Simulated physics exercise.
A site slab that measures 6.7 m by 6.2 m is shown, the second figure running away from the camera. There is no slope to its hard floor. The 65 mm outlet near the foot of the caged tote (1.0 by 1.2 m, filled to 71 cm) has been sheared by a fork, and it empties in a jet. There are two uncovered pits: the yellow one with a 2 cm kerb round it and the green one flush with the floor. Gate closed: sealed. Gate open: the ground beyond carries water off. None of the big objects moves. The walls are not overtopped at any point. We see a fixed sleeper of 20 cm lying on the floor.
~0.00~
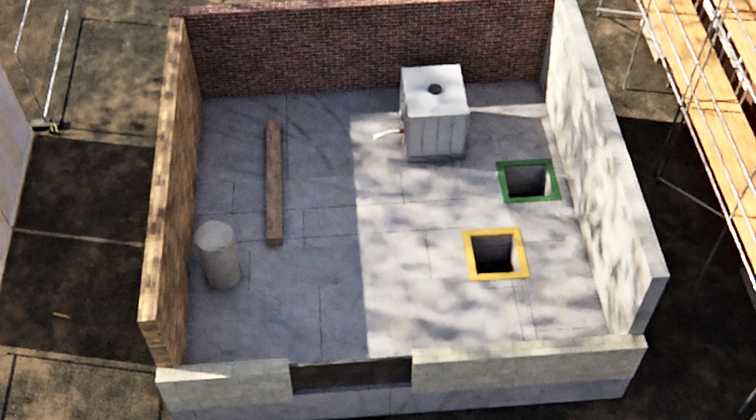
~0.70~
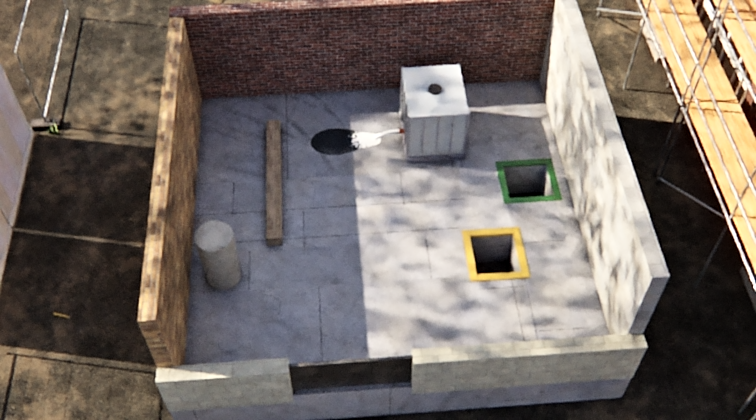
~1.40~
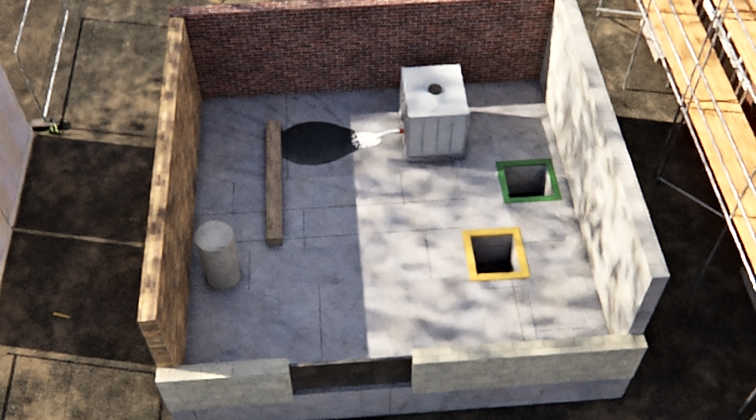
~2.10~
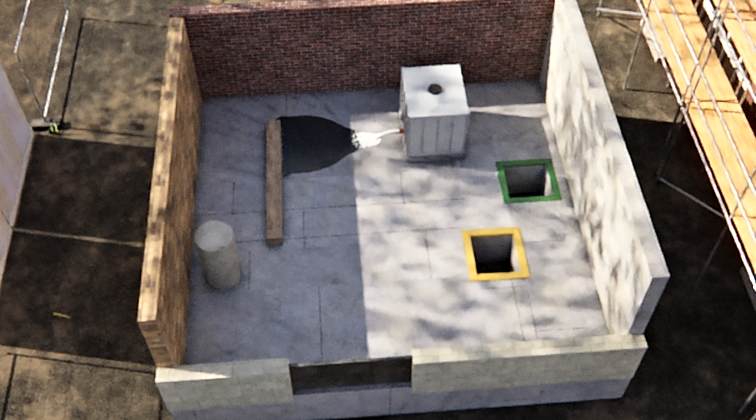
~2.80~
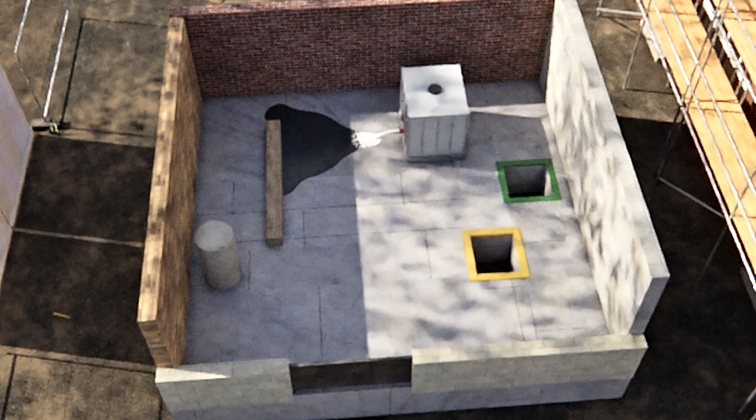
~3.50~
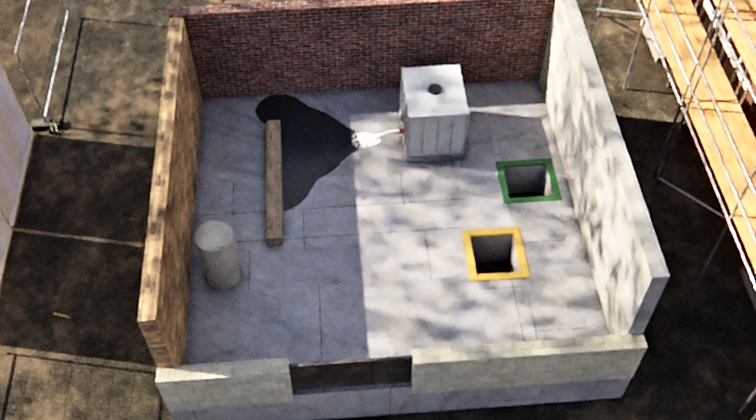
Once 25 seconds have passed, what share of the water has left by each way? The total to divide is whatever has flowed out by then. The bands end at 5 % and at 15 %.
The gate takes less than 5 %; the yellow pit takes less than 5 %; the green pit takes not even 5 %.
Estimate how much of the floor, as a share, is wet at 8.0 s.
Something like 15 percent is wet.
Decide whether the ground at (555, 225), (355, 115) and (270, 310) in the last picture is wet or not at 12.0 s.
One by one, I'd say spared, swamped and spared.
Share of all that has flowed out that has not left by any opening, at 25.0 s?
I'd say roughly 100 in a hundred, give or take.
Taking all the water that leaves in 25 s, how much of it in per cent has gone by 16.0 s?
About 0 %.
After 5.0 s water covers 10 % of the floor and is deepest (4 cm) near (287, 144); gone so far, the gate 0 %, the yellow pit 0 %, the green pit 0 %.
After 8.0 s water covers 15 % of the floor and is deepest (4 cm) near (287, 144); gone so far, the gate 0 %, the yellow pit 0 %, the green pit 0 %.
After 12.0 s water covers 25 % of the floor and is deepest (4 cm) near (287, 144); gone so far, the gate 0 %, the yellow pit 0 %, the green pit 0 %.
After 16.0 s water covers 35 % of the floor and is deepest (3 cm) near (287, 144); gone so far, the gate 0 %, the yellow pit 0 %, the green pit 0 %.
After 25.0 s water covers 55 % of the floor and is deepest (3 cm) near (287, 144); gone so far, the gate 0 %, the yellow pit 0 %, the green pit 0 %.
